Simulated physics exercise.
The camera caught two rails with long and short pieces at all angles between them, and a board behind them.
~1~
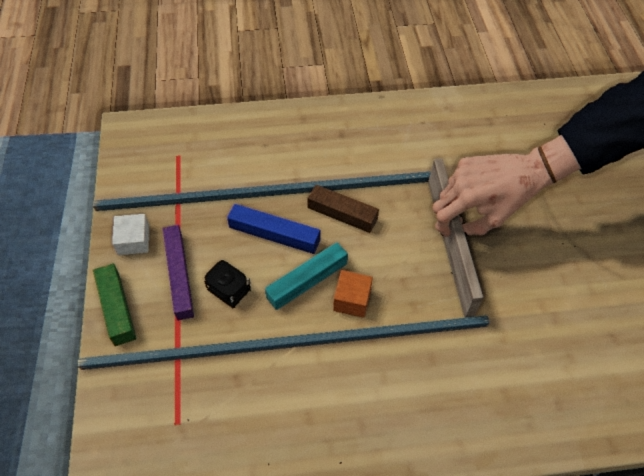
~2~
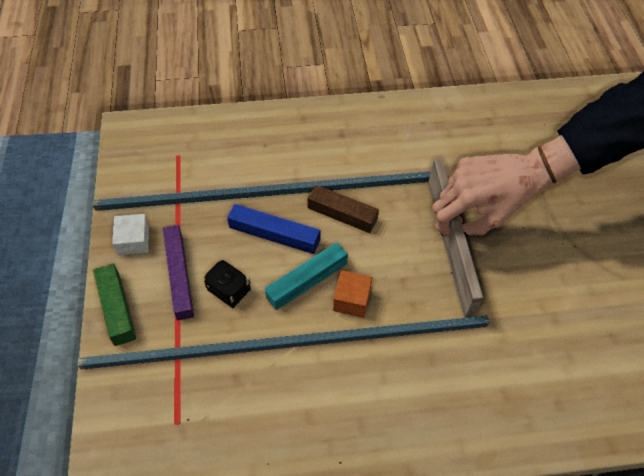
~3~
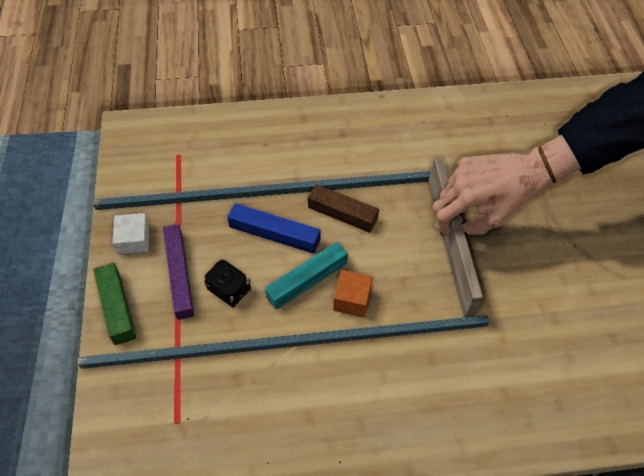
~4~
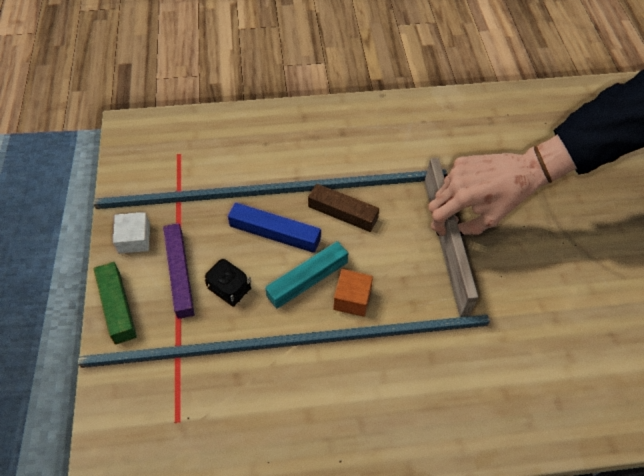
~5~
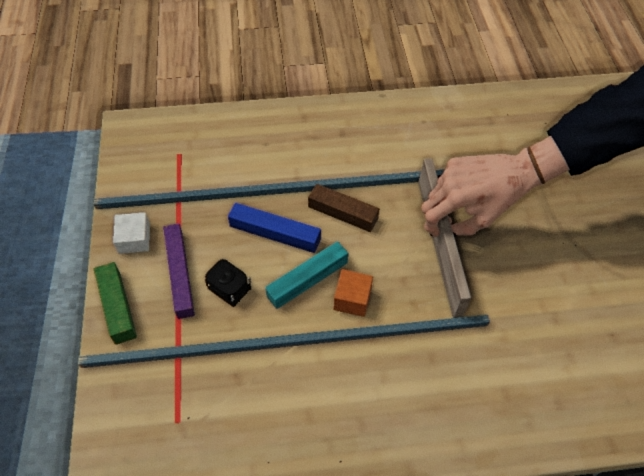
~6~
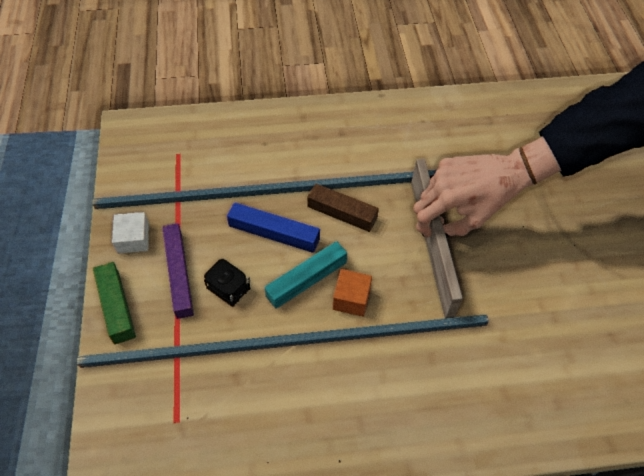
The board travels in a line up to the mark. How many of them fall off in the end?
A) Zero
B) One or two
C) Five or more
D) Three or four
The answer is B.
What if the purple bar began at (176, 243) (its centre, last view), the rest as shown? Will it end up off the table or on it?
If so, it stays where it is.
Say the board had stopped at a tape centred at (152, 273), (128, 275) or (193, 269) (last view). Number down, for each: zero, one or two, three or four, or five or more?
Falls: Three or four; either three or four; none at all.
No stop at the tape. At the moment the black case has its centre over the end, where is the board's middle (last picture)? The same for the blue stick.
Approx. (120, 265) for the first, approx. (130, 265) for the second.
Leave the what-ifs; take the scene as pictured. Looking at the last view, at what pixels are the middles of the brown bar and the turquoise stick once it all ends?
Final spots - brown bar (142, 224), turquoise stick (137, 302).
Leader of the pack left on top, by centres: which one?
Answer: The purple bar.
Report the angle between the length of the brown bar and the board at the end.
The angle is about 55 degrees.
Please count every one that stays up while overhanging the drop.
0 is the number.
Soon after, none off yet; green bar at rest near (114, 302); white block at rest near (131, 233); purple bar at rest near (178, 270).
Then, none off yet; green bar at rest near (113, 302); white block moved a little near (116, 236); purple bar moved a little near (140, 275).
At rest, the number that fall off is one or two; fallen, white block and green bar.
